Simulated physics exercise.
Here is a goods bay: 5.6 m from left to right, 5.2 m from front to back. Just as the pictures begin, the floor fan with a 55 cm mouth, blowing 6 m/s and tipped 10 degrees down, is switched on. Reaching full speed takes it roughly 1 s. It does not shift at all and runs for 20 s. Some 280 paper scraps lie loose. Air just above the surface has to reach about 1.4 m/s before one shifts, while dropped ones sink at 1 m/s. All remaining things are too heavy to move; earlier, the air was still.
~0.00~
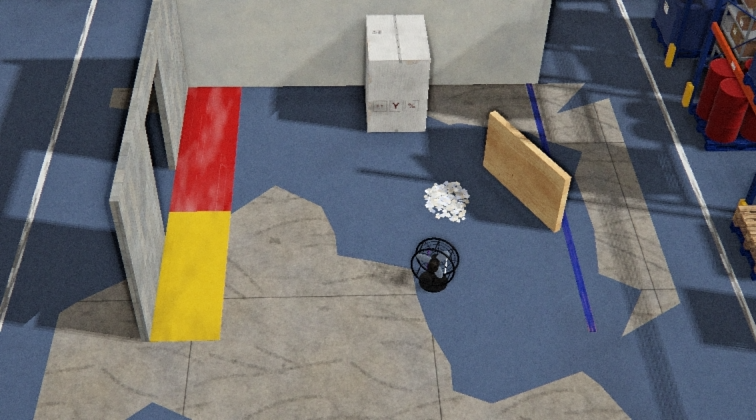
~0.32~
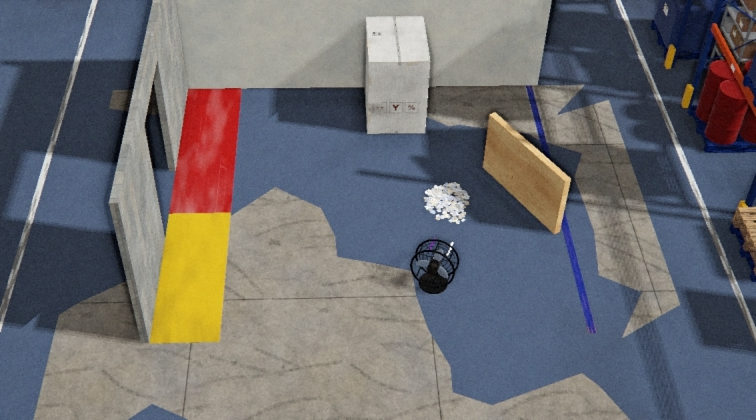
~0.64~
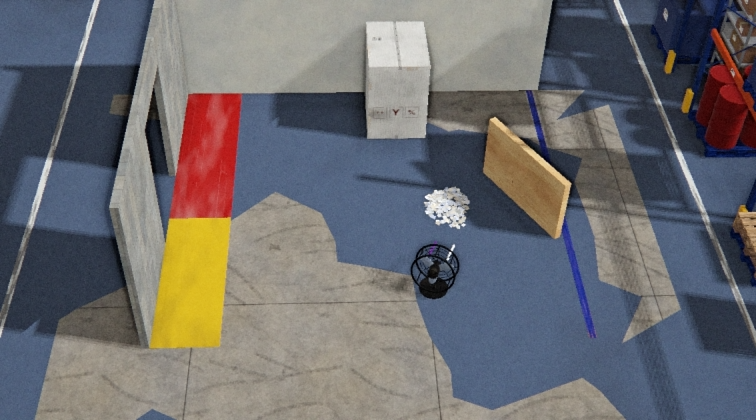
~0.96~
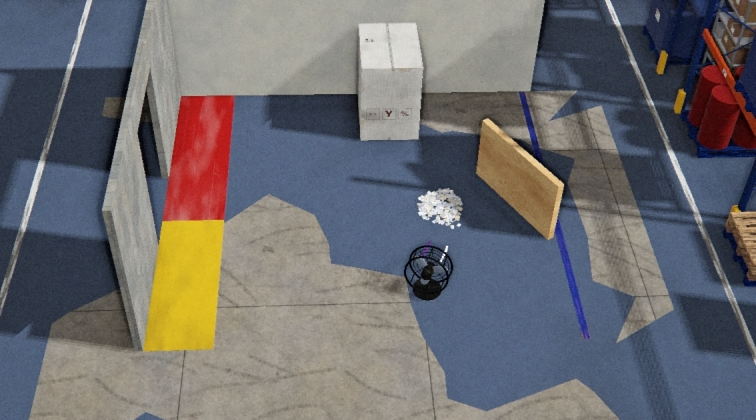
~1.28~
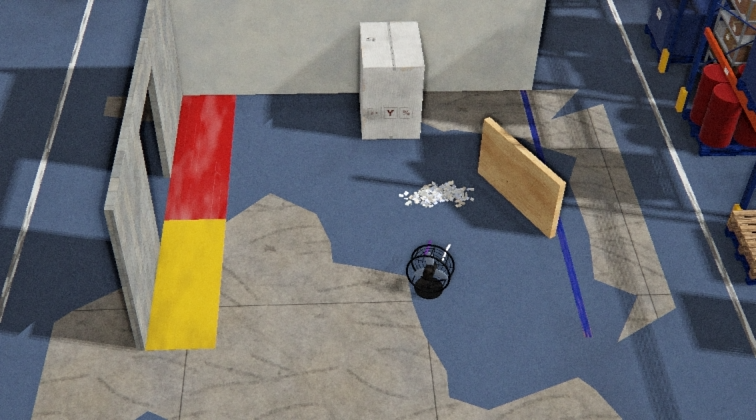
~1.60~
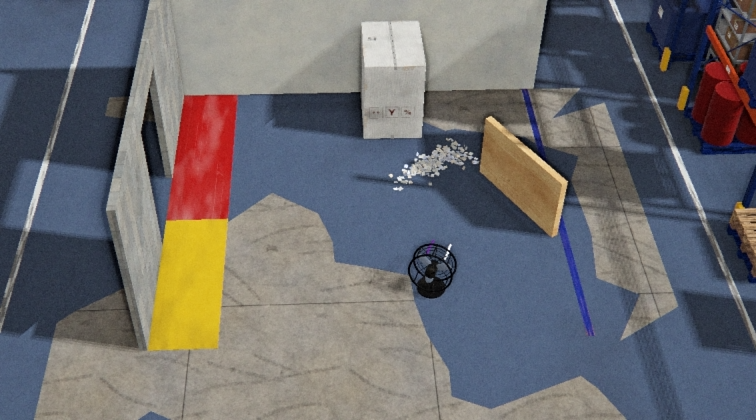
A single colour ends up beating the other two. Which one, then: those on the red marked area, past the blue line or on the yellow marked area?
I would say blue.
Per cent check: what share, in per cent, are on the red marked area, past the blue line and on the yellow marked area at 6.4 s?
I'd say around 0 per cent at red, 20 per cent at blue, 0 per cent at yellow.
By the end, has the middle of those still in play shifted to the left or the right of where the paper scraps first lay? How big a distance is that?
The middle moved leftwards, roughly 0.2 m.
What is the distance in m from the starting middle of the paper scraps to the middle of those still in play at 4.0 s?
Roughly 1.8 m.
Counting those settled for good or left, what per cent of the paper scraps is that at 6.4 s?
Near 40 %.
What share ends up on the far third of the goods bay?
Something close to 60 % ends up there.
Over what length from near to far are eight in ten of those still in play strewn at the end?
Roughly 1.2 m.
After 4.0 s, 68 % are on the move or not yet settled, 0 % are on the red marked area, 0 % on the yellow marked area and 17 % past the blue line; the middle of those still in play is near (417, 123).
After 6.4 s, 61 % are on the move or not yet settled, 0 % are on the red marked area, 0 % on the yellow marked area and 20 % past the blue line; the middle of those still in play is near (419, 129).
After 11.0 s, 41 % are on the move or not yet settled, 0 % are on the red marked area, 0 % on the yellow marked area and 31 % past the blue line; the middle of those still in play is near (418, 133).
After 20.0 s, at the end, 0 % are on the red marked area, 0 % on the yellow marked area and 39 % past the blue line; the middle of those still in play is near (418, 134).
